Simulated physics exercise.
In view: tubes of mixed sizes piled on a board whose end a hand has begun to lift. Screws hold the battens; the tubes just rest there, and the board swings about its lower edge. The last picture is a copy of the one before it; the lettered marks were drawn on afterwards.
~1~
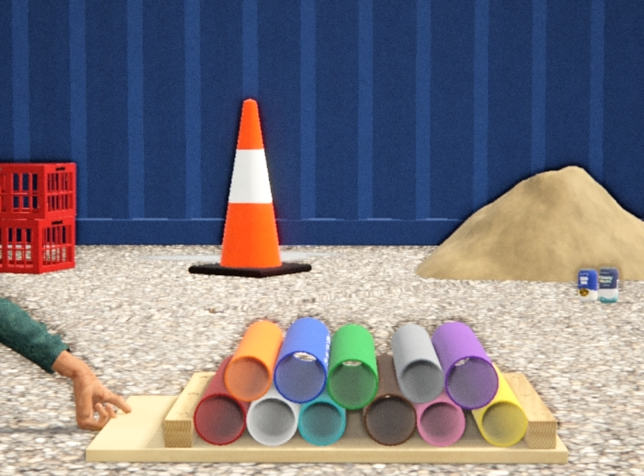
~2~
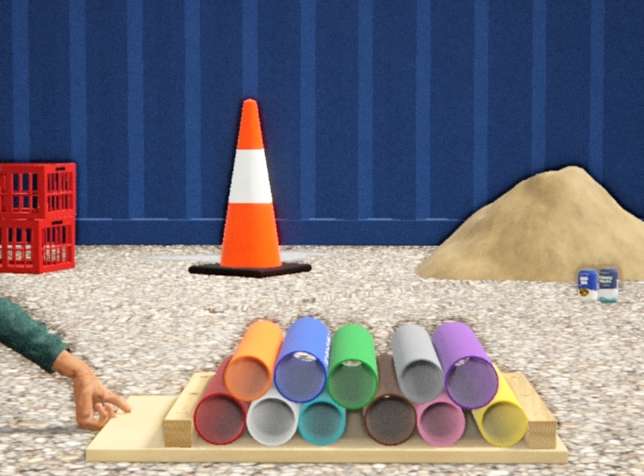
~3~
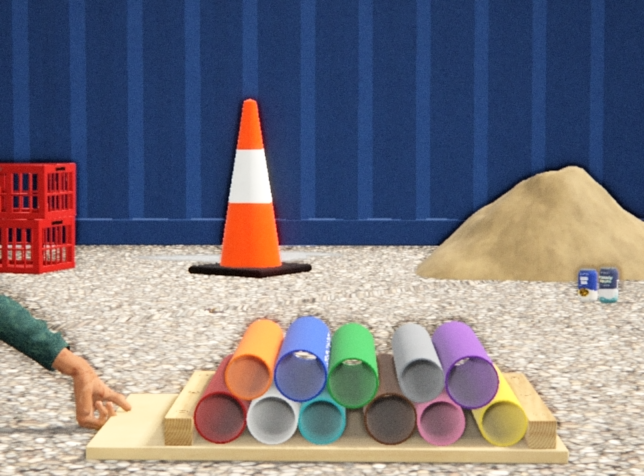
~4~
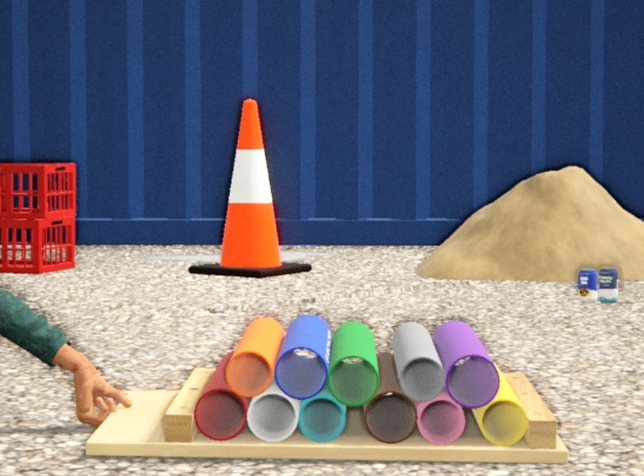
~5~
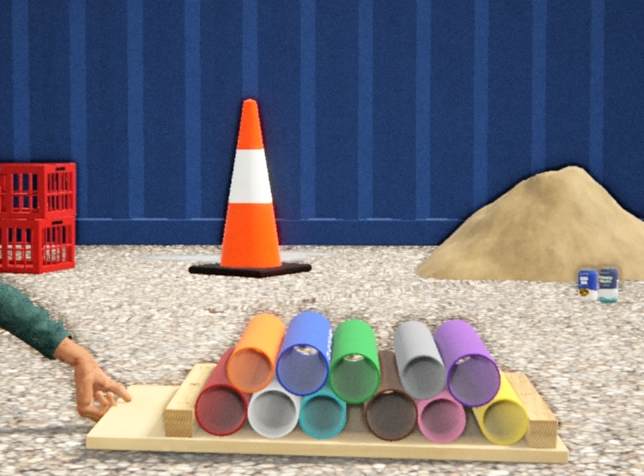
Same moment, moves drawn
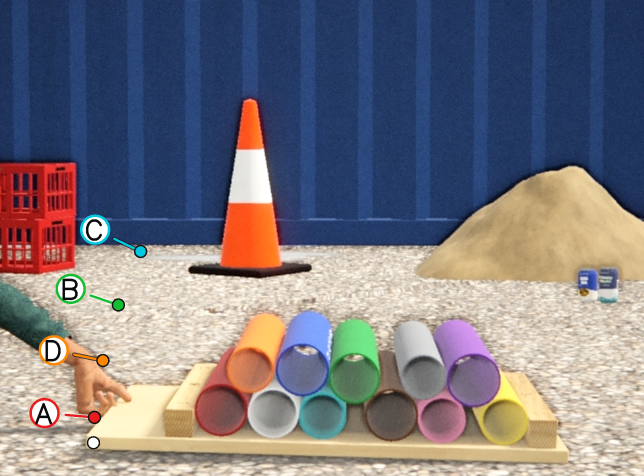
A hand in a dark green sleeve reaches in from the left to a pale wooden board on gravel, seen from the front against a blue ribbed metal wall. Colourful tubes lie in two rows between battens, with a red crate, an orange-and-white cone and a sand heap behind. The hand raises the board's left end very slightly, the tubes shifting minutely with it, while the view stays still.
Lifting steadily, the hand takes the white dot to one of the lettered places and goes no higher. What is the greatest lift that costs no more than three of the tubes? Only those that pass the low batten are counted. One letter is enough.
Raise it to B.
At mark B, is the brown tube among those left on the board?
The brown tube: Yes.
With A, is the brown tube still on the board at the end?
Yes.
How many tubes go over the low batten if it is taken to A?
It comes to none.
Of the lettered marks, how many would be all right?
Three of the four.
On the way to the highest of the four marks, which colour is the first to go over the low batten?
It is the purple one.
On the marked copy, A at (94, 417); B at (118, 305); C at (141, 251); D at (103, 361); the white dot at (93, 443).
Following B. Soon after the start, board at 14°.
Later, board at 19°.
In the end, board at 19°, one over the low batten (purple).
As for the rest, A none over the low batten; C four over the low batten (green, grey, blue, purple); D one over the low batten (purple).
